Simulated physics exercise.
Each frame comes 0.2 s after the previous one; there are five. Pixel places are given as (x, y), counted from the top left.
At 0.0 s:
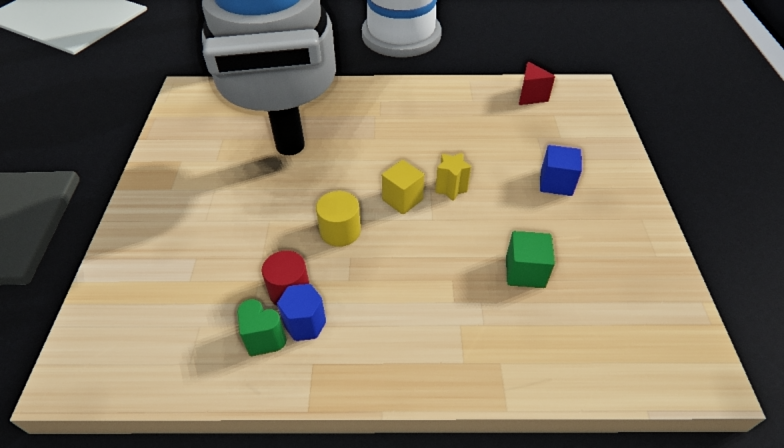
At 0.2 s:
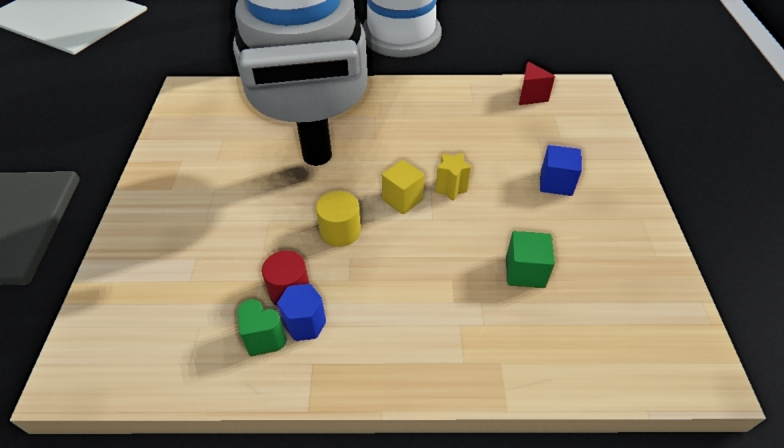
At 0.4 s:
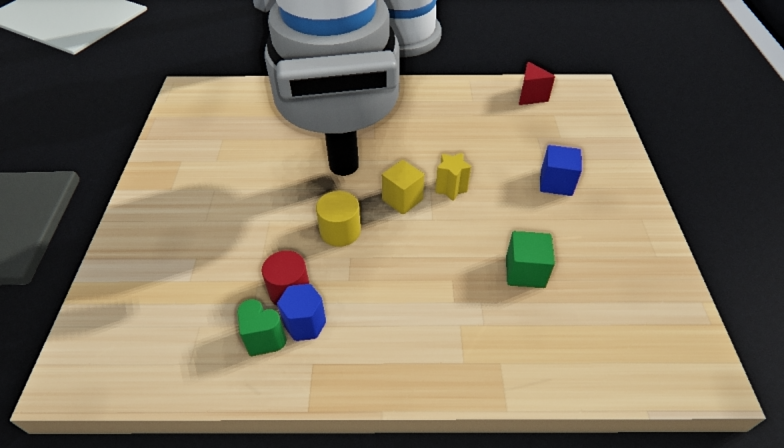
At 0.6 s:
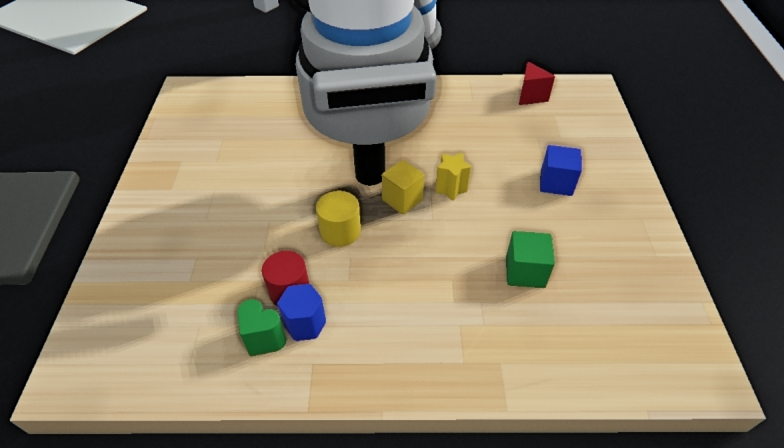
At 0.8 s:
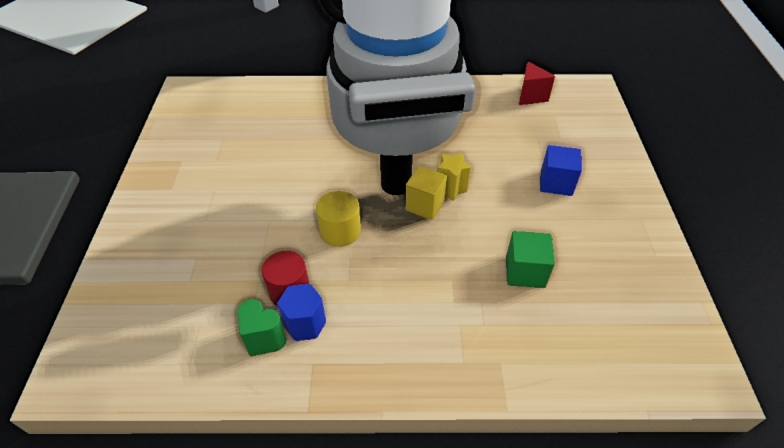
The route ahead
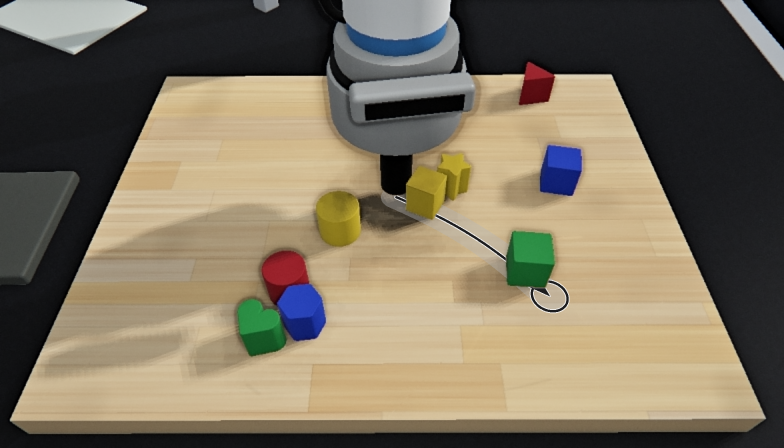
A robot arm with a black stick moves rightward and slightly toward the viewer across a wooden board of colored blocks, passing behind the yellow cylinder, then pushes the yellow cube right, up close to the yellow star.
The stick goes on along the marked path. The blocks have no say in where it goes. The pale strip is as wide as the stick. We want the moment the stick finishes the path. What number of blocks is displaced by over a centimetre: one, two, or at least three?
It's going to be two.
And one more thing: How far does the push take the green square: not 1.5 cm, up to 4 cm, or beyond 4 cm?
Of the three bands, it's over 4 cm.
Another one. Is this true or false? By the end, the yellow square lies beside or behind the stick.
True - the claim holds.
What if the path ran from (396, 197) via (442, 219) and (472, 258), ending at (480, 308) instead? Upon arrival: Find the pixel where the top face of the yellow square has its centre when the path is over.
The answer is (488, 196).
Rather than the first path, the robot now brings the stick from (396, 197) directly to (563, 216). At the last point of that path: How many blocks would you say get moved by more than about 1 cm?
My best guess is that a pair of blocks move over 1 cm.
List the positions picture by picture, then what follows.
Lower end of the stick (291, 146), tops of blocks, yellow square (403, 174), yellow star (454, 163), green square (533, 247), in the first frame.
Stick (317, 156), blocks as before, in the second frame.
Stick (344, 166), blocks as before, in the third frame.
Stick (370, 176), blocks as before, in the fourth frame.
Stick (396, 185), yellow square (427, 180), yellow star (454, 163), green square (533, 247), in the fifth frame.
The drawn path runs from (396, 197) over (473, 237) to (550, 296).
On the path given first. One third of the way, stick (449, 210); yellow square (485, 196), turned 40° anticlockwise.
Two thirds of the way, stick (502, 243); yellow square (507, 199), turned 70° anticlockwise; green square (542, 254).
At the end, stick (554, 285); yellow square (507, 199), turned 70° anticlockwise; yellow star not moved; green square (599, 301).
